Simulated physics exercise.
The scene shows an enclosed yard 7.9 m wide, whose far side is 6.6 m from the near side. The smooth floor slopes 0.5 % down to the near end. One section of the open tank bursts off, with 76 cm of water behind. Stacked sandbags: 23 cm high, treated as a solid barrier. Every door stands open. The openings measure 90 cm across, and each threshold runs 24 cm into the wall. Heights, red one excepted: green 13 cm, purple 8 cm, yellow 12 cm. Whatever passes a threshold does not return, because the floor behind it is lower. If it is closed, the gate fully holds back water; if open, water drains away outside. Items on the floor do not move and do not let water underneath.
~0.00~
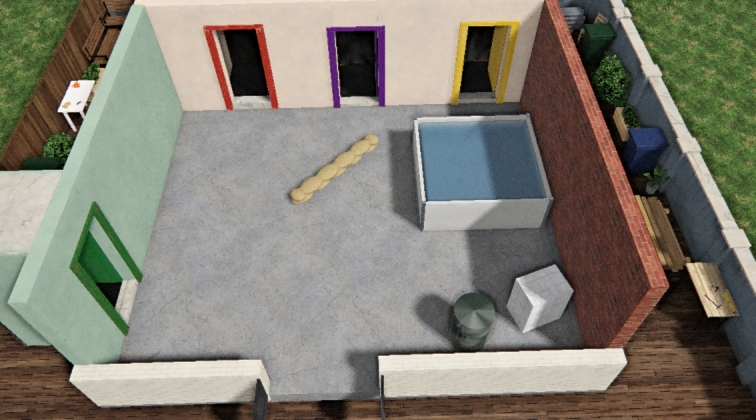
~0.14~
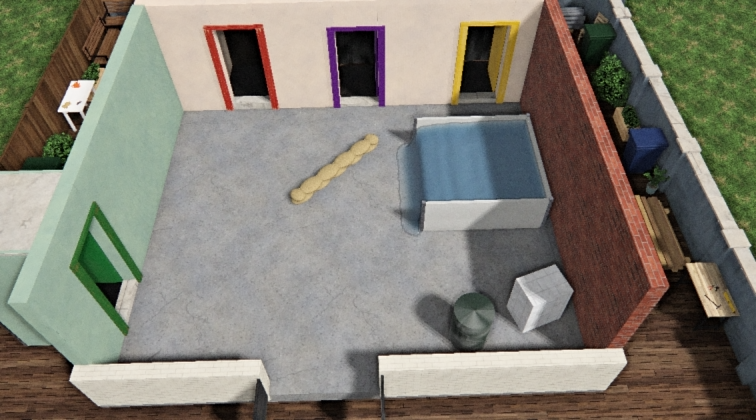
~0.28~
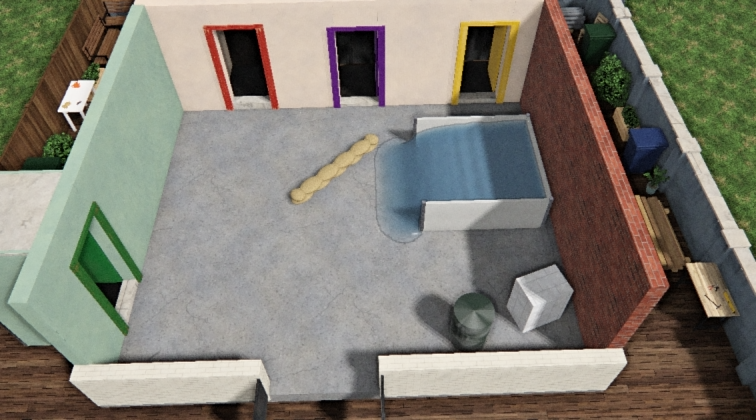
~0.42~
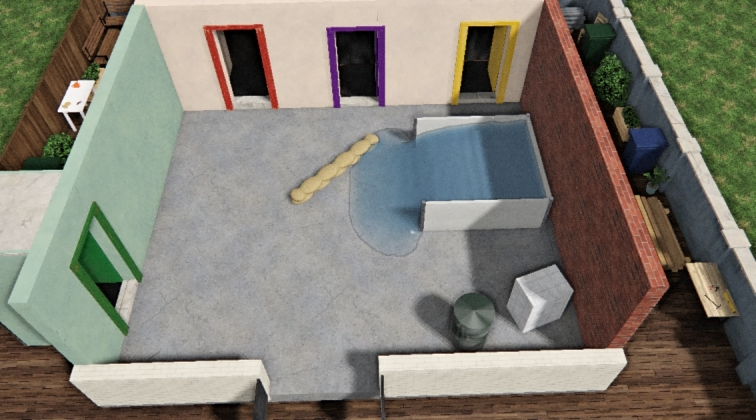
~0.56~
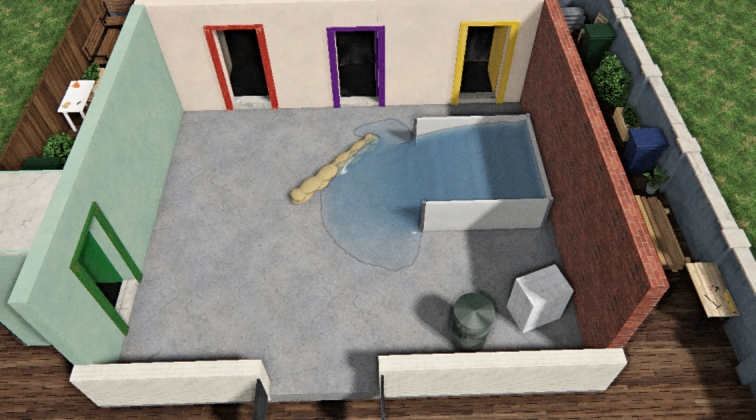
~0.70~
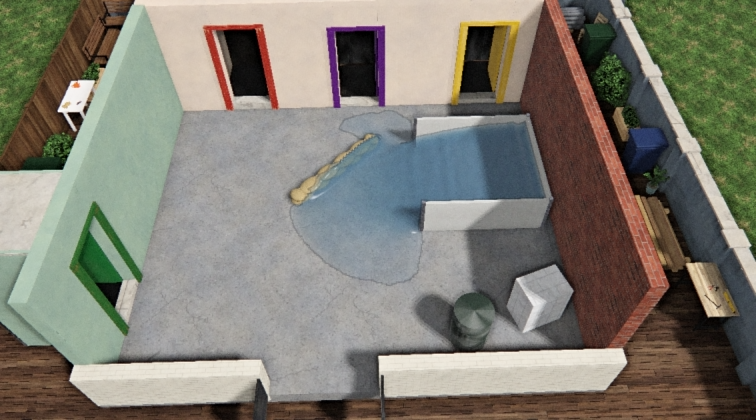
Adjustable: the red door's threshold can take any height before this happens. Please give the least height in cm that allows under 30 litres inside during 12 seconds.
It would have to be roughly 6.5 cm high.
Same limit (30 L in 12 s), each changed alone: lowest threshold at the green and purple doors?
Some 23 cm for green, some 12.5 cm for purple.
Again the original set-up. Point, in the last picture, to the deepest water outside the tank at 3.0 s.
At about pixel (121, 354).
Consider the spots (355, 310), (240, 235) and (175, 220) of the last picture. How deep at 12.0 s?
Around 4 cm, 6 cm and 8 cm.
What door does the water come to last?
The yellow one comes last.
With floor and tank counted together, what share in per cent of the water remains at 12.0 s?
Around 74 percent is still there.
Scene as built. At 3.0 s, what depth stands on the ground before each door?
Door by door, in centimetres - green 25, purple 14, red 6, yellow 1.
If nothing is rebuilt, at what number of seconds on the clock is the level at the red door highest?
That happens close to 7.5 s on the clock.
After 1.4 s water covers 35 % of the floor, deepest (44 cm) near (362, 160); it has not reached the red door.
After 3.0 s water covers 70 % of the floor, deepest (50 cm) near (121, 354); 6 cm at the red door, 0 litres in over its 19 cm threshold.
After 12.0 s water covers 95 % of the floor, deepest (15 cm) near (478, 116); 6 cm at the red door, 0 litres in over its 19 cm threshold.
At the red door as built, the water arrived by 2.1 s and peaked near 15 cm at 7.4 s.
Run again over the same 12 s with other heights there, 37 litres in over 6 cm, 24 litres over 7 cm. The limit of 30 litres is kept from about 6.5 cm up.
